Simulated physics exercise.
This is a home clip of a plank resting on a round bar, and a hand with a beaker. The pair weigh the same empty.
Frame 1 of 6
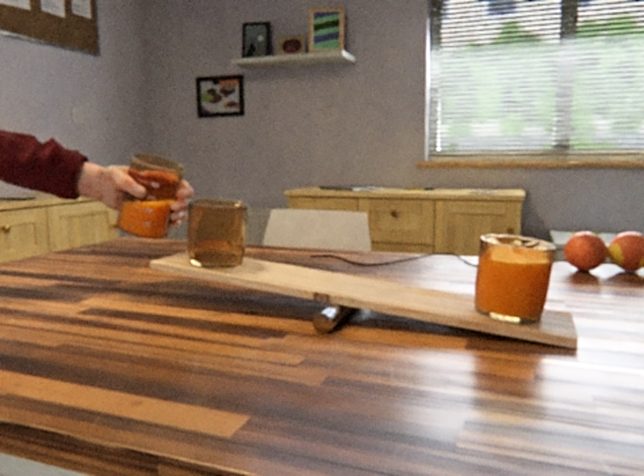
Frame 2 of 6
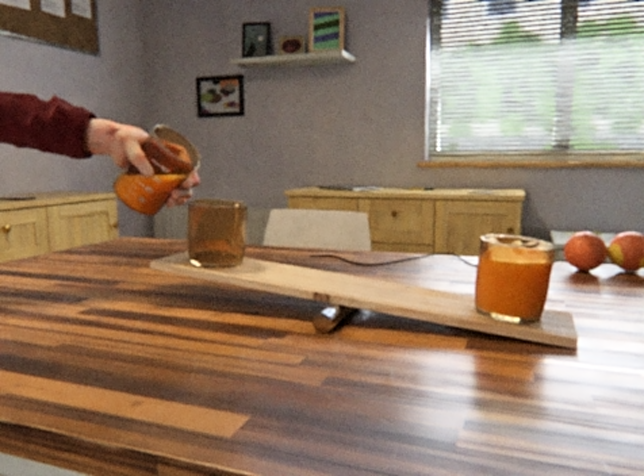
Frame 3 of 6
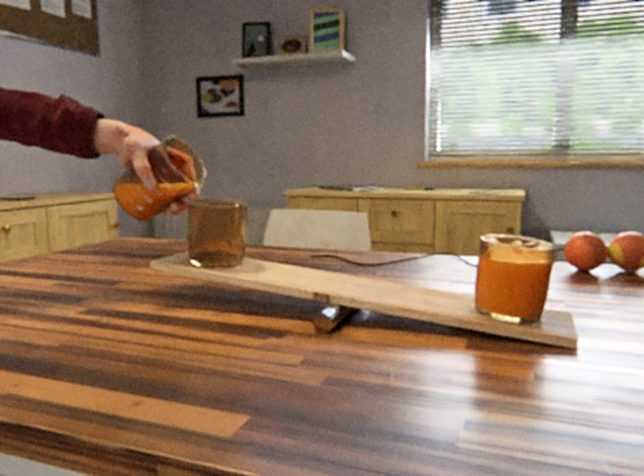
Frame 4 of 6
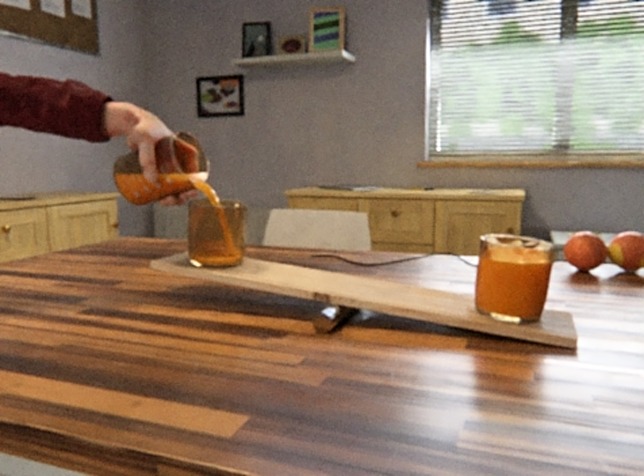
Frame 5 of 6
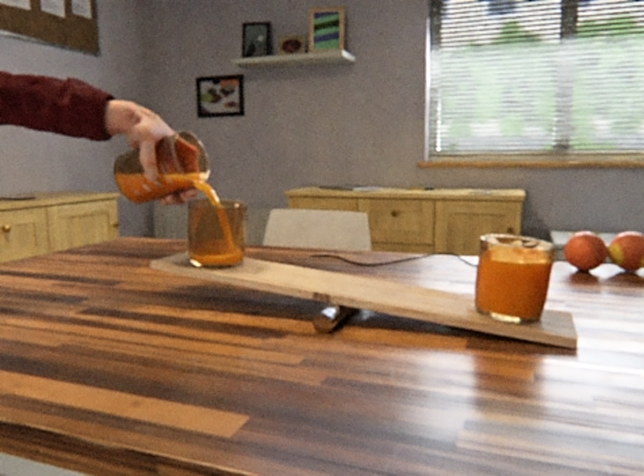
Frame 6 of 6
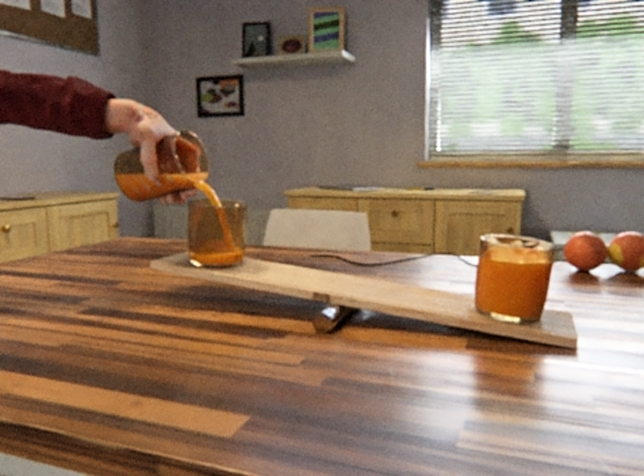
A hand holding a beaker of orange juice moves in from the left, tilts it over the empty mug on the raised left side of a plank, and pours a stream in, while the plank and the fuller right mug stay still.
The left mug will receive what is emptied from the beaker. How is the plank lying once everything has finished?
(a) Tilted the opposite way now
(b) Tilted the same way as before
The answer is b.
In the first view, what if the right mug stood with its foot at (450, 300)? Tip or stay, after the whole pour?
If so, I'd expect it to turn over.
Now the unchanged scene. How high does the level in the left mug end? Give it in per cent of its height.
Roughly 55 per cent.
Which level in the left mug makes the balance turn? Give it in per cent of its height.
Roughly 75 %.
A moment on, the left mug is about a third full; the plank leans as before.
Further on, the left mug is about half full; the plank leans as before.
When it is over, the left mug is about half full; the plank leans as before.
